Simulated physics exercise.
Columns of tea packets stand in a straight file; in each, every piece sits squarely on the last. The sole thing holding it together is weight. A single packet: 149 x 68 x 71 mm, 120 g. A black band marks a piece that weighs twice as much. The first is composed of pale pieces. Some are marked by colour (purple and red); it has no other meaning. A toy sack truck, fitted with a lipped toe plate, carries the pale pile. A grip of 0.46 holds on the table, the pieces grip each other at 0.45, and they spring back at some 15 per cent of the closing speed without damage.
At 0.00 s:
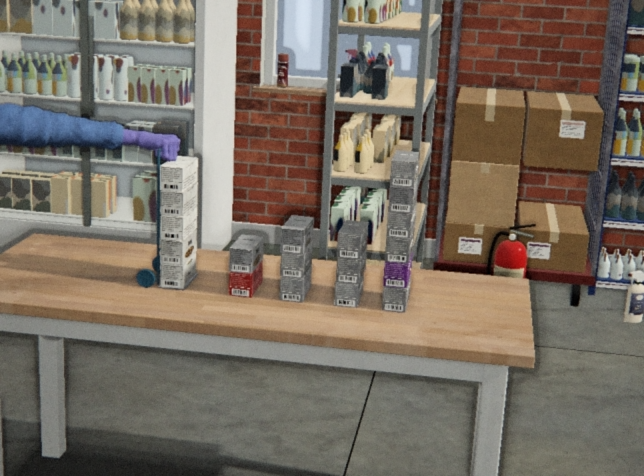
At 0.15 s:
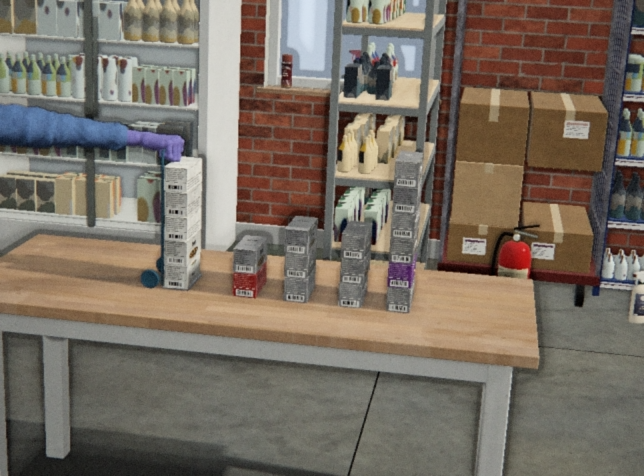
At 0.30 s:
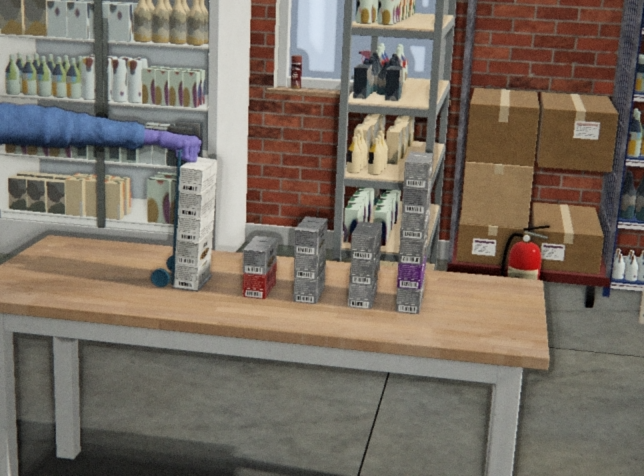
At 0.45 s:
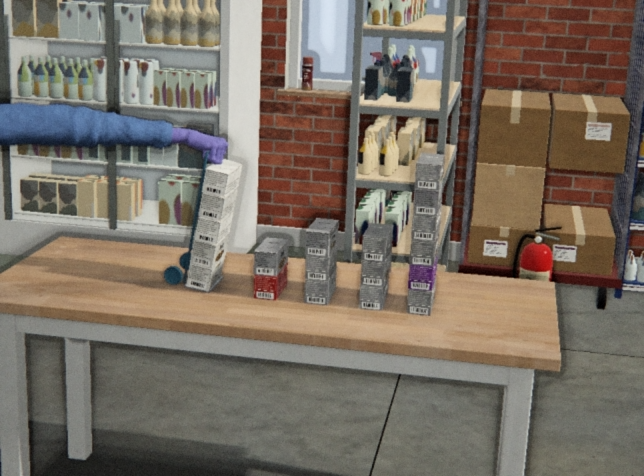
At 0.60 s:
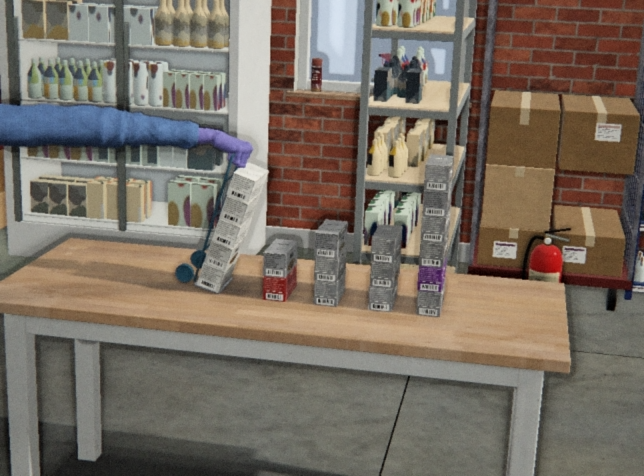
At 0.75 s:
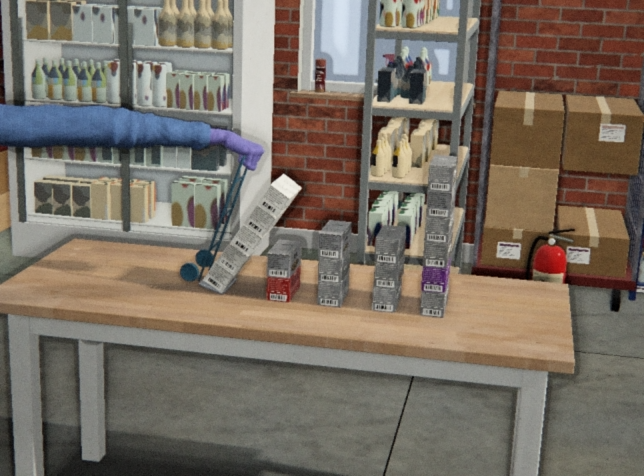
At first, a pale stack of packets stands upright on a toy sack truck at the left of a row of grey stacks with red and purple pieces. A purple-gloved hand on a blue-sleeved arm then tilts the truck rightward, and the pale stack leans farther right than its frame, toward the motionless others.
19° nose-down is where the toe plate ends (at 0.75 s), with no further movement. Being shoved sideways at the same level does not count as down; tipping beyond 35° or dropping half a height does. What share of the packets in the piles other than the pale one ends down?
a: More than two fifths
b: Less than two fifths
Less than two fifths (b).
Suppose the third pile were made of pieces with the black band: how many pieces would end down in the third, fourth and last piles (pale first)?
Down at the end: Third pile 0, fourth pile 0, last pile 0.
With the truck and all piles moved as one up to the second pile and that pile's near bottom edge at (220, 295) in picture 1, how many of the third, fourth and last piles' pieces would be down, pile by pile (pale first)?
Pile by pile, you'd see third at 0, fourth at 0 and last at 0 down.
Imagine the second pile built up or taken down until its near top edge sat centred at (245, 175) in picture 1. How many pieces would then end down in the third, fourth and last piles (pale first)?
You'd get third 3, fourth 3 and last 6.
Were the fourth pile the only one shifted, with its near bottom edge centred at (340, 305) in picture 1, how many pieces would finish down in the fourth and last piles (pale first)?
Fourth: 0; last: 0.
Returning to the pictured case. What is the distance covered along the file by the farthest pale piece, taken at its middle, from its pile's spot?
It ends some 32 cm away.
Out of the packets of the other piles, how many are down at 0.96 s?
Tally at that time: 0.
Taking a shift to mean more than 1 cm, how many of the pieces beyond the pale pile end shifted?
I count 5 of them.
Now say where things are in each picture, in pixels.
In the first frame (pixels give the middle of a visible side; the camera pans a little), truck frame (158, 178) 0° forward; purple packet (395, 275); red packet (240, 285); none of the others has stirred.
In the second frame, truck frame (163, 178) 0° forward; purple packet (400, 276).
In the third frame, truck frame (178, 179) 3° forward, top of the pale pile leaning 3°; purple packet (409, 277); none of the others has stirred.
In the fourth frame, truck frame (202, 179) 9° forward, top of the pale pile leaning 10°; purple packet (420, 278); none of the others has stirred.
In the fifth frame, truck frame (224, 182) 16° forward, top of the pale pile leaning 18°; purple packet (430, 280); none of the others has stirred.
In the sixth frame, truck frame (234, 183) 19° forward, top of the pale pile leaning 33°; purple packet (434, 280); red packet (278, 290); none of the others has stirred.
After 0.81 s, 5 of the pale pile down; none of the 14 other packets down.
After 0.96 s, 4 of the pale pile down; none of the 14 other packets down, 4 disturbed.
After 1.14 s, 5 of the pale pile down; none of the 14 other packets down, 8 disturbed; red packet 7 mm from its place.
After 1.38 s, 5 of the pale pile down; 1 of the 14 other packets down; red packet 7 mm from its place.
In the end (1.8 s), 5 of the pale pile down; 2 of the 14 other packets down; purple packet unmoved; red packet 7 mm from its place. That is 14 per cent. From the last view, middles, purple packet near (436, 272), red packet near (286, 282).
